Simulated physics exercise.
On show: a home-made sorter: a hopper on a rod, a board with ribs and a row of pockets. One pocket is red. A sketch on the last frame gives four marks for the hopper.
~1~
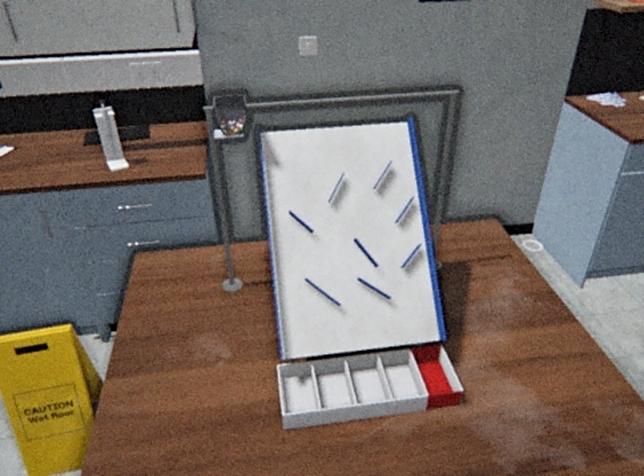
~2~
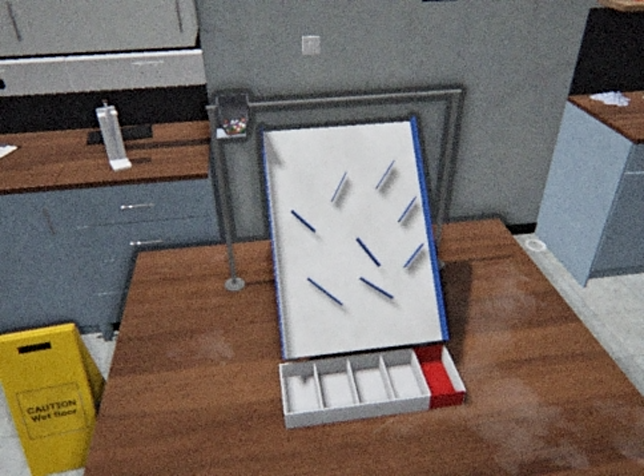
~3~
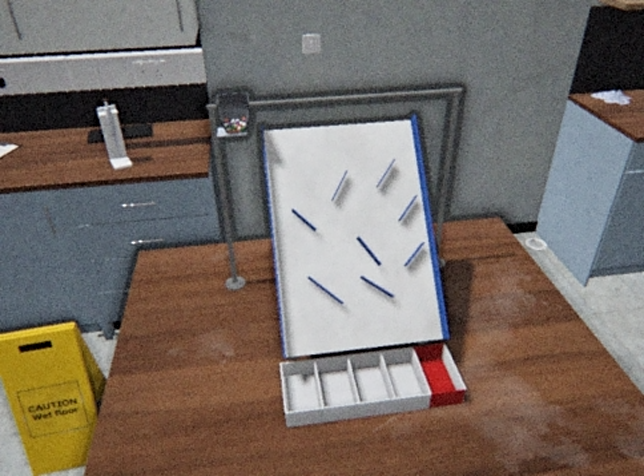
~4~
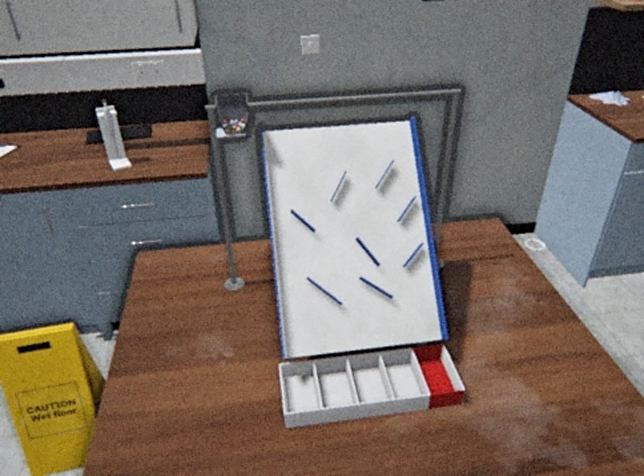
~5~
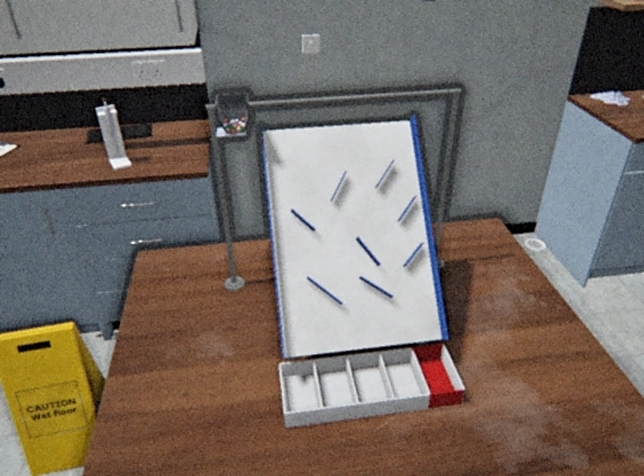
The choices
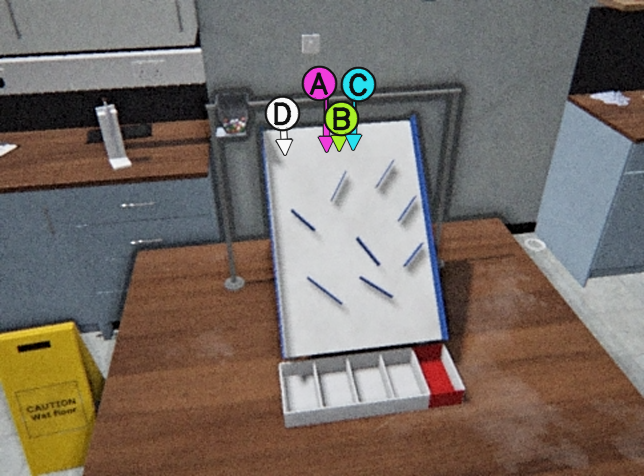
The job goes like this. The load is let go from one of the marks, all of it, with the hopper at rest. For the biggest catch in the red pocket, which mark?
I would pick mark C.
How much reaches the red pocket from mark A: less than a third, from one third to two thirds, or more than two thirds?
Less than a third.
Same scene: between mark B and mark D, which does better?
That is mark B.
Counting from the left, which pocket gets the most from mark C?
It is the fifth one.
On the marked copy, mark A meets the board at (326, 146); mark B meets the board at (339, 145); mark C meets the board at (353, 144); mark D meets the board at (284, 149).
If A is chosen, about a quarter in the red pocket, about half in other pockets, about a quarter outside the box.
If B is chosen, about a quarter in the red pocket, about half in other pockets, about a third outside the box.
If C is chosen, about half in the red pocket, about a quarter in other pockets, about a third outside the box.
If D is chosen, a small part in the red pocket, about half in other pockets, about a quarter outside the box.
